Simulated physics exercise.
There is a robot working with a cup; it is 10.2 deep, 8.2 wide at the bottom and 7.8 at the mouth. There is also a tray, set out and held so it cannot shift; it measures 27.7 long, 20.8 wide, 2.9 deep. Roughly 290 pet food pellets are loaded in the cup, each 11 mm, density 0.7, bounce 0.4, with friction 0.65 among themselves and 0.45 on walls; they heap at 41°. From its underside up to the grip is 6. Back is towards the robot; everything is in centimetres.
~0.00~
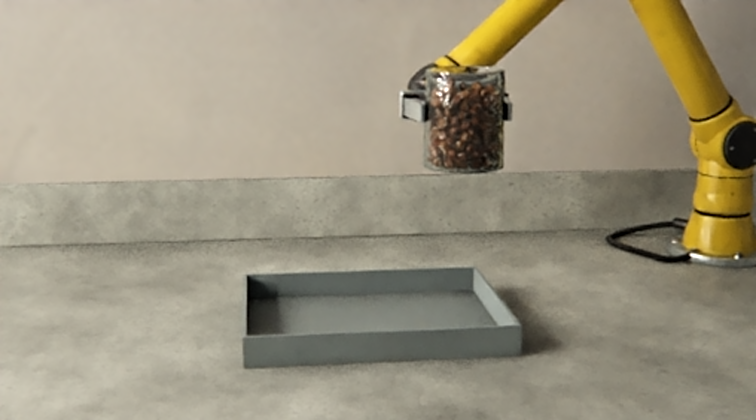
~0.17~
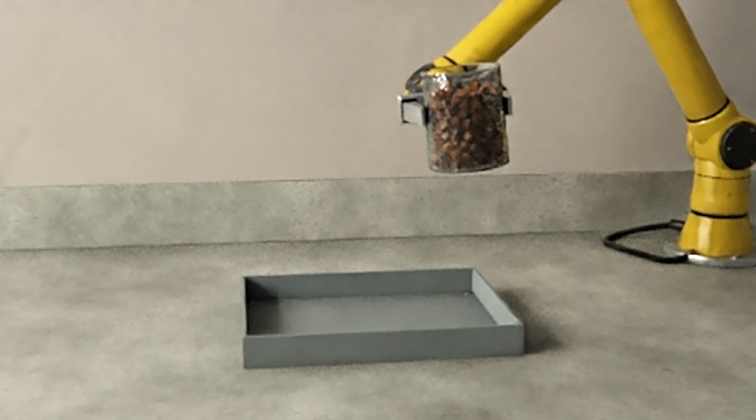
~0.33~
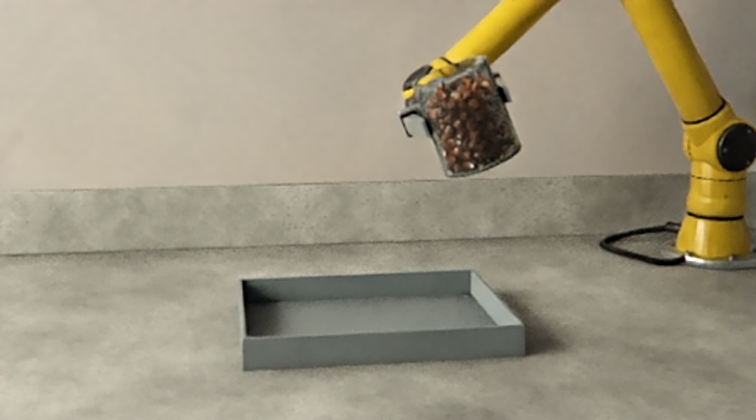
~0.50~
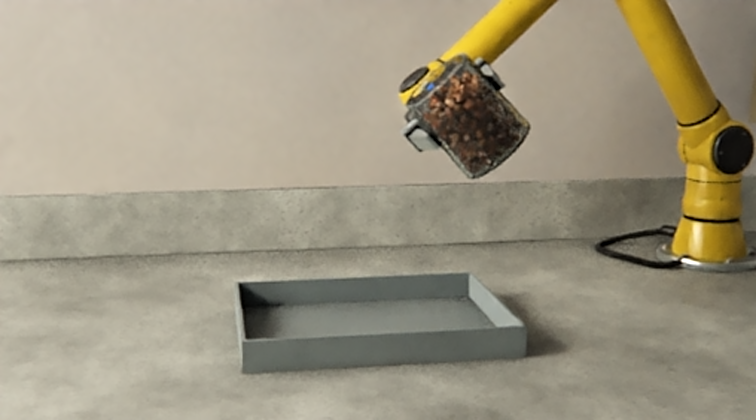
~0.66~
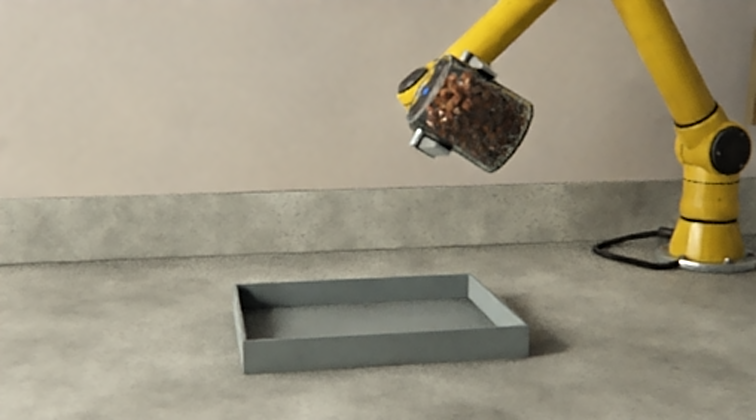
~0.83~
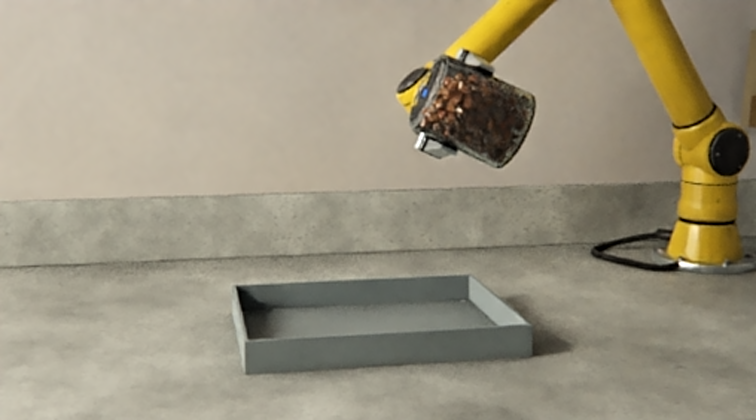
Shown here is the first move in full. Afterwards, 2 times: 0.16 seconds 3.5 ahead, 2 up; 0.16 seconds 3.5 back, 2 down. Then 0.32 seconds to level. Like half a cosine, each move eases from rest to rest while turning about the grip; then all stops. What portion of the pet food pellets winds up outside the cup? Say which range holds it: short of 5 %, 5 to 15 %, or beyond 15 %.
The range 5 to 15 % holds it.
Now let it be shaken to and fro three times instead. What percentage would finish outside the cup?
In that case some 10 per cent.
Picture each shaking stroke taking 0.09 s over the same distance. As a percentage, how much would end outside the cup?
Estimate for that case: 45 %.
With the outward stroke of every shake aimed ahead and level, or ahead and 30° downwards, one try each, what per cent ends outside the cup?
First try about 5 %, second try about 0 %.
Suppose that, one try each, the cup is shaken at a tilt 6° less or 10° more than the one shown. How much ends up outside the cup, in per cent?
5 and 15 percent.
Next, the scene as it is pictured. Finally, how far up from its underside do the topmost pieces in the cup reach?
Some 9.5 cm.
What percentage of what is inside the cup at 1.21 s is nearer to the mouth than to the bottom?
Close to 40 in a hundred.
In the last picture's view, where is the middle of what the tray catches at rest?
I'd put it at roughly (347, 327).
By 1.21 s, tilted 65° forward, highest piece 27 above the table; 278 in the cup, 4 in the tray, 8 in flight or on a rim.
By 1.60 s, tilted 43° forward, highest piece 26 above the table; 263 in the cup, 24 in the tray, 1 on the table or floor, 2 in flight or on a rim.
By 1.99 s, level, highest piece 27 above the table; 263 in the cup, 26 in the tray, 1 on the table or floor.
By 3.04 s, level, highest piece 27 above the table; 263 in the cup, 26 in the tray, 1 on the table or floor.
Final count, 263 in the cup, 26 in the tray, 1 on the table or floor. That is 9 % outside the cup.
